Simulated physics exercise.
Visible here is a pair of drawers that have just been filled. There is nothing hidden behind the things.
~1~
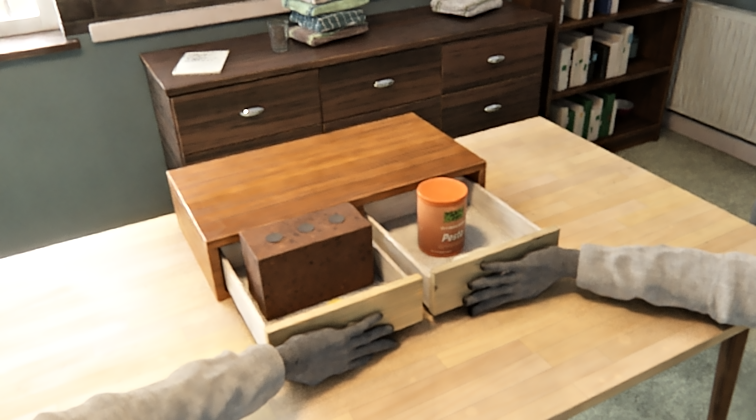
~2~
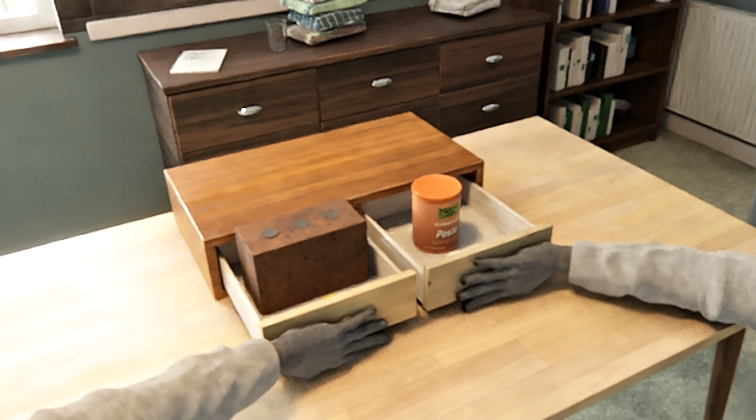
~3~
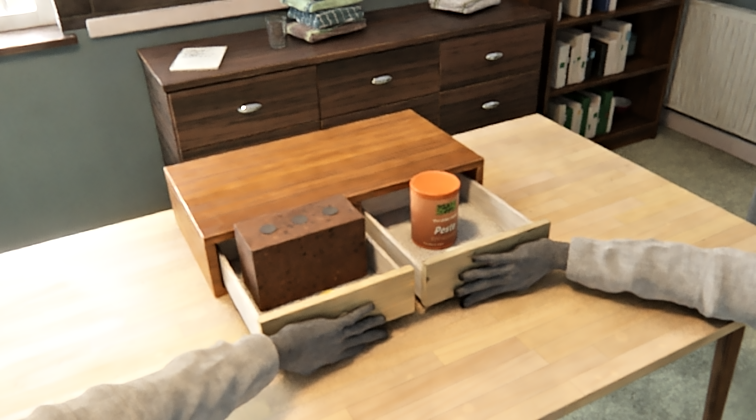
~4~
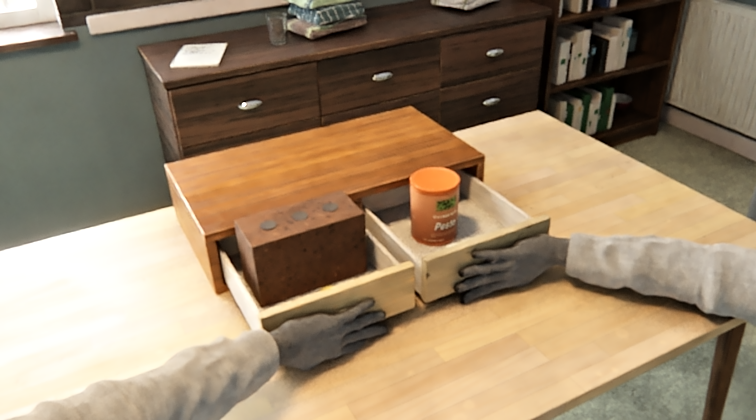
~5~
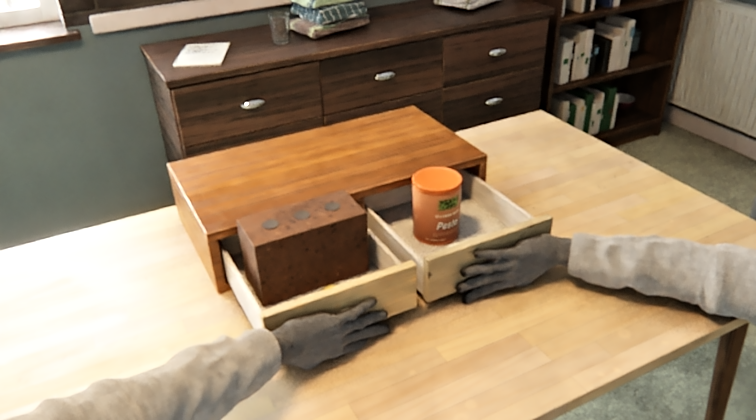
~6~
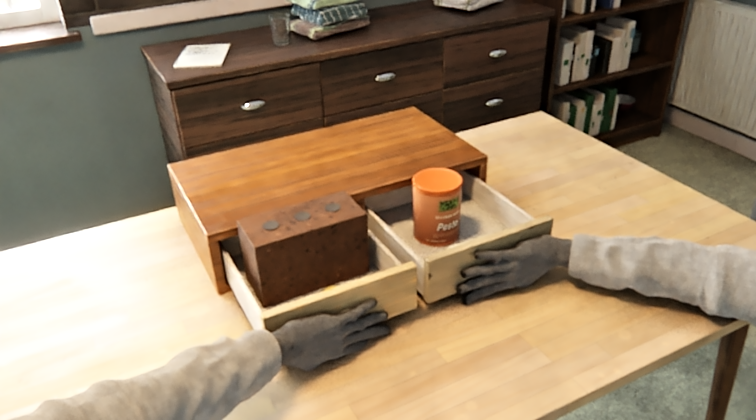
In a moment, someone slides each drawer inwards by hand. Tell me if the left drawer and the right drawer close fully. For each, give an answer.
The left one refuses to shut, and the right one refuses to shut.
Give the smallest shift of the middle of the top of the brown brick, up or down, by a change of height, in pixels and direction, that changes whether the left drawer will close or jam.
20 pixels down.
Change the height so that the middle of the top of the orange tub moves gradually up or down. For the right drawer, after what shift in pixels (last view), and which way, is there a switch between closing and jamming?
That's a shift of close to 16 pixels downward.
Then, 0.40 s after the last picture, left drawer starting in; right drawer starting in.
Then, 1.68 s after the last picture, left drawer stopped, still ajar; right drawer stopped, still ajar.
At rest, the left drawer jams; the right drawer jams.
